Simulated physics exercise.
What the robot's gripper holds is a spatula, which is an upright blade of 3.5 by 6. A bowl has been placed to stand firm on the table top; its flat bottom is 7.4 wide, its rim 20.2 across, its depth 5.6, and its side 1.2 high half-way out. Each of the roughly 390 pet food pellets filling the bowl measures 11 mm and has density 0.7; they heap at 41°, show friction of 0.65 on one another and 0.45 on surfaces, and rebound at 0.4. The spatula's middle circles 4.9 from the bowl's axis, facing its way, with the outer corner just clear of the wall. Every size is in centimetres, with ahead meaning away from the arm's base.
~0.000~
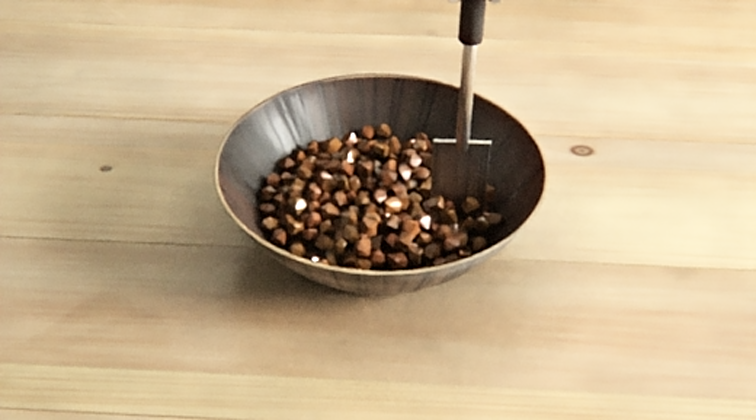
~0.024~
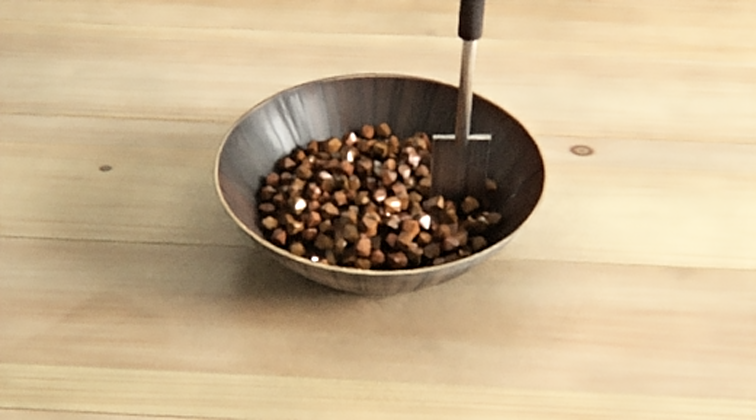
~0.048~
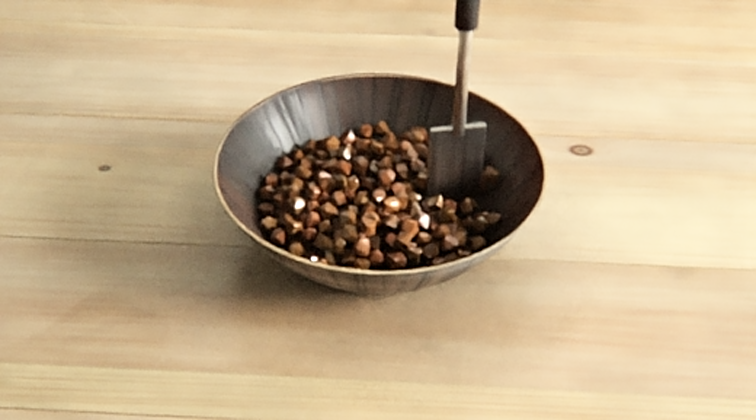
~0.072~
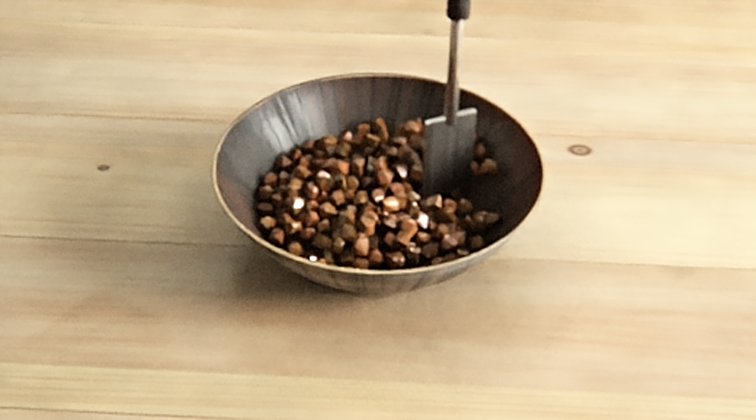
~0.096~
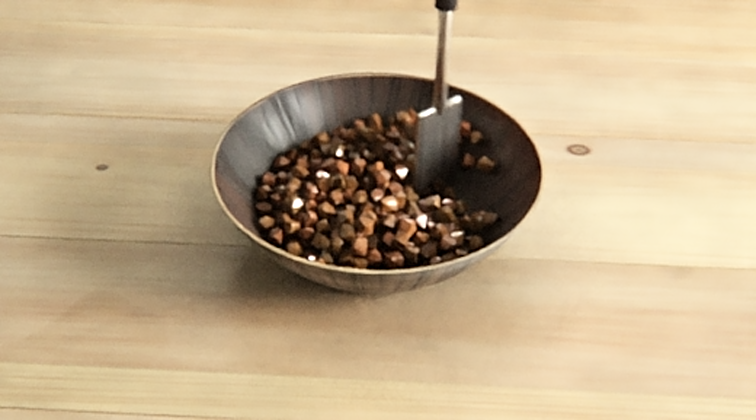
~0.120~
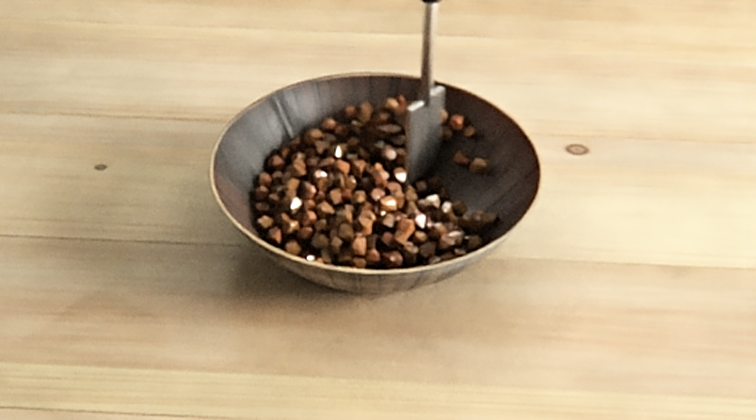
A spatula with a dark handle and flat grey blade, upright at the right of a dark, thin-rimmed bowl, sweeps toward the back and slightly left, turning as it goes and pushing brown, angular pieces into a mound behind the middle. The bowl sits on a pale wooden tabletop, seen from above at an angle. The bowl stays in place, and the view barely shifts.
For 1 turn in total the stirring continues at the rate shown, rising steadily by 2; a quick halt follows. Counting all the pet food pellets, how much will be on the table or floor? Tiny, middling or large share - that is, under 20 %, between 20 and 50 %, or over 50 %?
The share is tiny, under 20 %.
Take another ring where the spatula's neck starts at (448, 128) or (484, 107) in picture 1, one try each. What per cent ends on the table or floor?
First try about 0 per cent, second try about 5 per cent.
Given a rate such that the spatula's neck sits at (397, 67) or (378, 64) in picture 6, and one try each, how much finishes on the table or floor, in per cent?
About 15 per cent, then about 20 per cent.
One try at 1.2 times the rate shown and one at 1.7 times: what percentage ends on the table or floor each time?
Around 5 percent for the first try and 20 percent for the second.
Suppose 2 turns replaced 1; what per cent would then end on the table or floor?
It would be around 10 per cent.
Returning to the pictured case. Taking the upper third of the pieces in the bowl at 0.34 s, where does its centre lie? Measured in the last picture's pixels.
Around (289, 192).
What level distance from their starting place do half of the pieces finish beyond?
My guess is close to 5 centimetres.
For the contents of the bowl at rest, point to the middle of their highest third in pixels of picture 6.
Roughly at pixel (427, 177).
After 0.34 s, 172° round, highest piece 7 above the table; 384 in the bowl, 1 on the table or floor, 5 in flight or on the tool.
After 0.56 s, 290° round, highest piece 7 above the table; 377 in the bowl, 10 on the table or floor, 3 in flight or on the tool.
After 0.87 s, 0° round, highest piece 6 above the table; 373 in the bowl, 17 on the table or floor.
After 1.57 s, 0° round, highest piece 6 above the table; 373 in the bowl, 17 on the table or floor.
At rest, 373 in the bowl, 17 on the table or floor. That is 4 % on the table or floor.
